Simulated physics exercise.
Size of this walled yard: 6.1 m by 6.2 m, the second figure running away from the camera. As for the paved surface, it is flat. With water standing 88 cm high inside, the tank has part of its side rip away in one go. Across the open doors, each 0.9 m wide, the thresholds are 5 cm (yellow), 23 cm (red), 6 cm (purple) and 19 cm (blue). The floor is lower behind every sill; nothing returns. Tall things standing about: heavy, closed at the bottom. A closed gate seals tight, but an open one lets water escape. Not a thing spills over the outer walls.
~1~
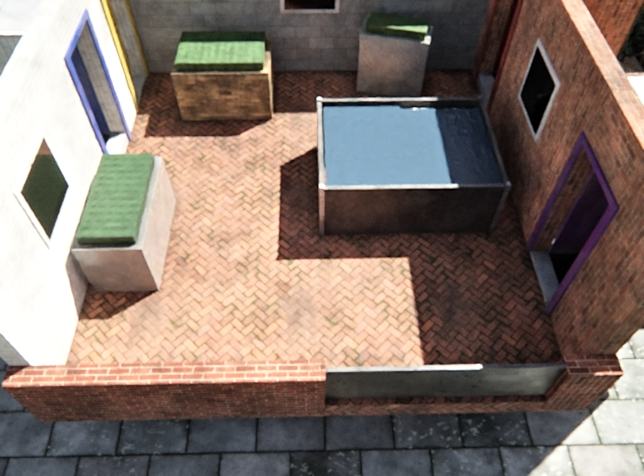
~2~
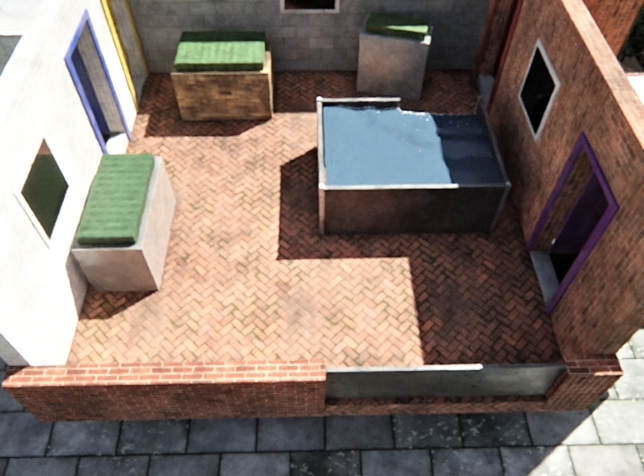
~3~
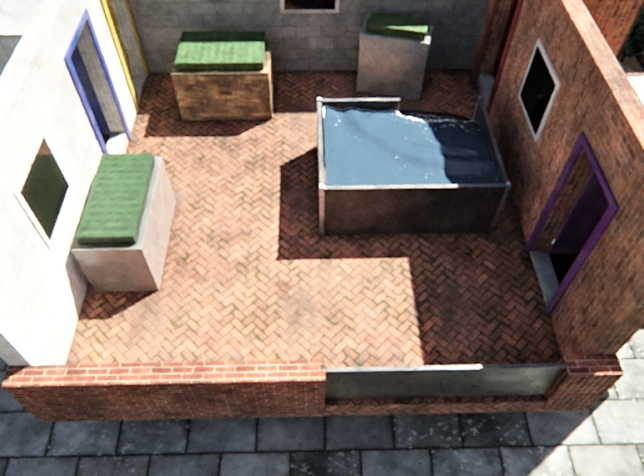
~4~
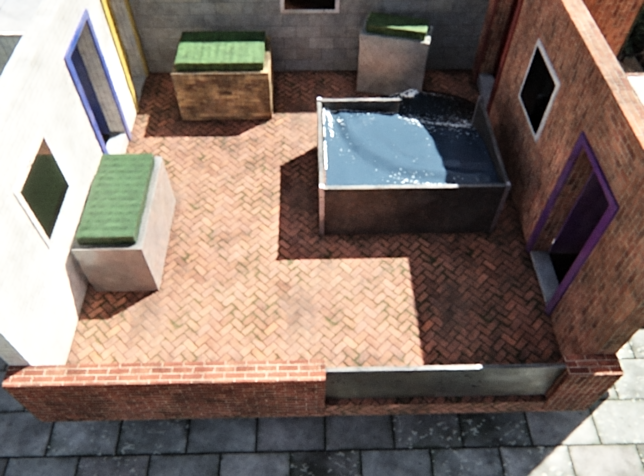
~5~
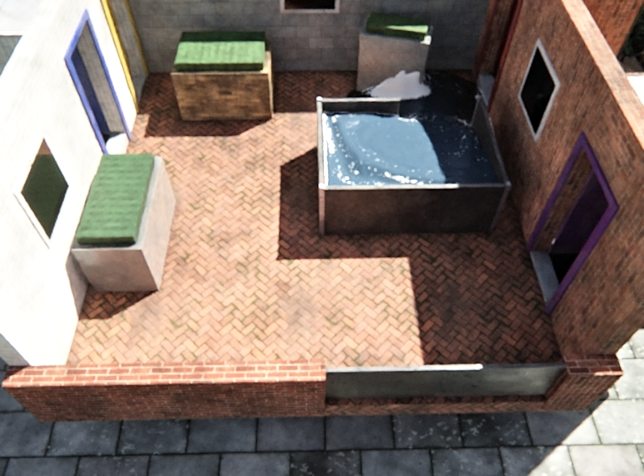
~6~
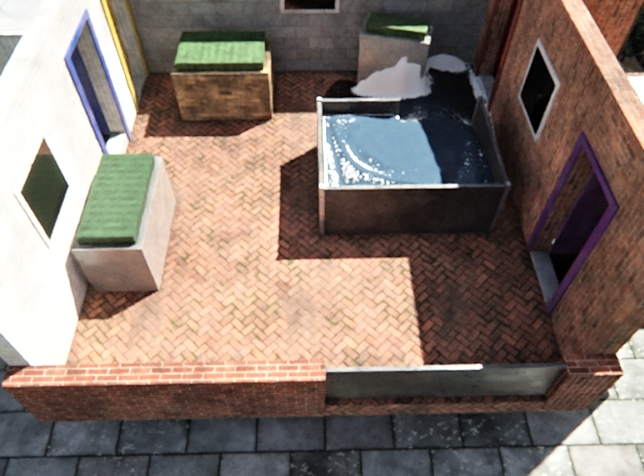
Dark blue water in a large open-topped tank, right of centre in a brick-paved yard seen steadily from high above, starts out flat, then ripples and breaks into white flecks. Around it stand three pale or tan blocks topped with green, between a white wall with a blue-framed doorway at left and a brick wall with a purple-framed one at right. Water pours out behind the tank's far side, spreading in a foamy, glinting sheet around the base of the rear block and towards the back right corner.
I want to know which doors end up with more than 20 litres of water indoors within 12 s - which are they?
In the end at the yellow door the inflow will be out of bounds; at the red door the inflow will be out of bounds; at the purple door the inflow will be within bounds; at the blue door the inflow will be within bounds.
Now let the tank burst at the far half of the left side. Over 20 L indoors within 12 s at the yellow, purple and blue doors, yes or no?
Yellow exceeds; purple exceeds; blue exceeds.
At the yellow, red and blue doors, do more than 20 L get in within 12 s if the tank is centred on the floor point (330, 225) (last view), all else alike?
For the yellow door, the amount is too high; for the red door, the amount is too high; for the blue door, the amount is acceptable.
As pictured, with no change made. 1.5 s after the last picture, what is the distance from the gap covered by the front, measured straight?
Roughly 5.4 m.
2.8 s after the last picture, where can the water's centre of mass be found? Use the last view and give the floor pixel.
Its balance point sits around (384, 142).
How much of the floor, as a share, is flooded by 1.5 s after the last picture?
Roughly 30 % of the floor is wet.
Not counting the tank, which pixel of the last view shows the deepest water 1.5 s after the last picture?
Close to (379, 74).
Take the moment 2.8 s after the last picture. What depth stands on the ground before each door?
Centimetres: Yellow 13 / red 39 / purple 7 / blue 4.
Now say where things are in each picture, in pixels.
In the first frame, still water, 88 cm deep, in the tank at (406, 144).
In the second frame, water pours out on the tank's far side and has run 0.7 m, to a hidden place; typically 12 cm deep outside, 88 cm at the tank's back.
In the third frame, water pours out on the tank's far side and has run 1.0 m, to a hidden place; typically 14 cm deep outside, 88 cm at the tank's back.
In the fourth frame, the front is at (446, 95), 1.4 m from the gap on the tank's far side; 2.4 m2 of floor is under water; 84 cm left at the back of the tank.
In the fifth frame, the front is at (436, 71), 2.1 m from the gap on the tank's far side; 3.7 m2 of floor is under water; 74 cm left at the back of the tank.
In the sixth frame, water pours out on the tank's far side and has run 2.3 m, to (471, 71); typically 11 cm deep outside, 75 cm at the tank's back.
Then, 0.7 s after the last picture water covers 20 % of the floor and is deepest (69 cm) near (449, 85); yellow door not reached, red door 46 cm at the sill, 19 L in, purple door not reached, blue door not reached.
Then, 1.5 s after the last picture water covers 30 % of the floor and is deepest (81 cm) near (379, 74); yellow door not reached, red door 49 cm at the sill, 156 L in, purple door not reached, blue door not reached.
Then, 2.8 s after the last picture water covers 50 % of the floor and is deepest (38 cm) near (476, 110); yellow door 13 cm at the sill, 42 L in, red door 39 cm at the sill, 346 L in, purple door 7 cm at the sill, 0 L in, blue door 4 cm at the sill, 0 L in.
Then, 6.3 s after the last picture water covers 95 % of the floor and is deepest (18 cm) near (370, 74); yellow door 11 cm at the sill, 141 L in, red door 17 cm at the sill, 401 L in, purple door 6 cm at the sill, 9 L in, blue door 11 cm at the sill, 0 L in.
Then, 11.3 s after the last picture water covers 100 % of the floor and is deepest (13 cm) near (315, 233); yellow door 10 cm at the sill, 228 L in, red door 11 cm at the sill, 401 L in, purple door 8 cm at the sill, 10 L in, blue door 8 cm at the sill, 0 L in.
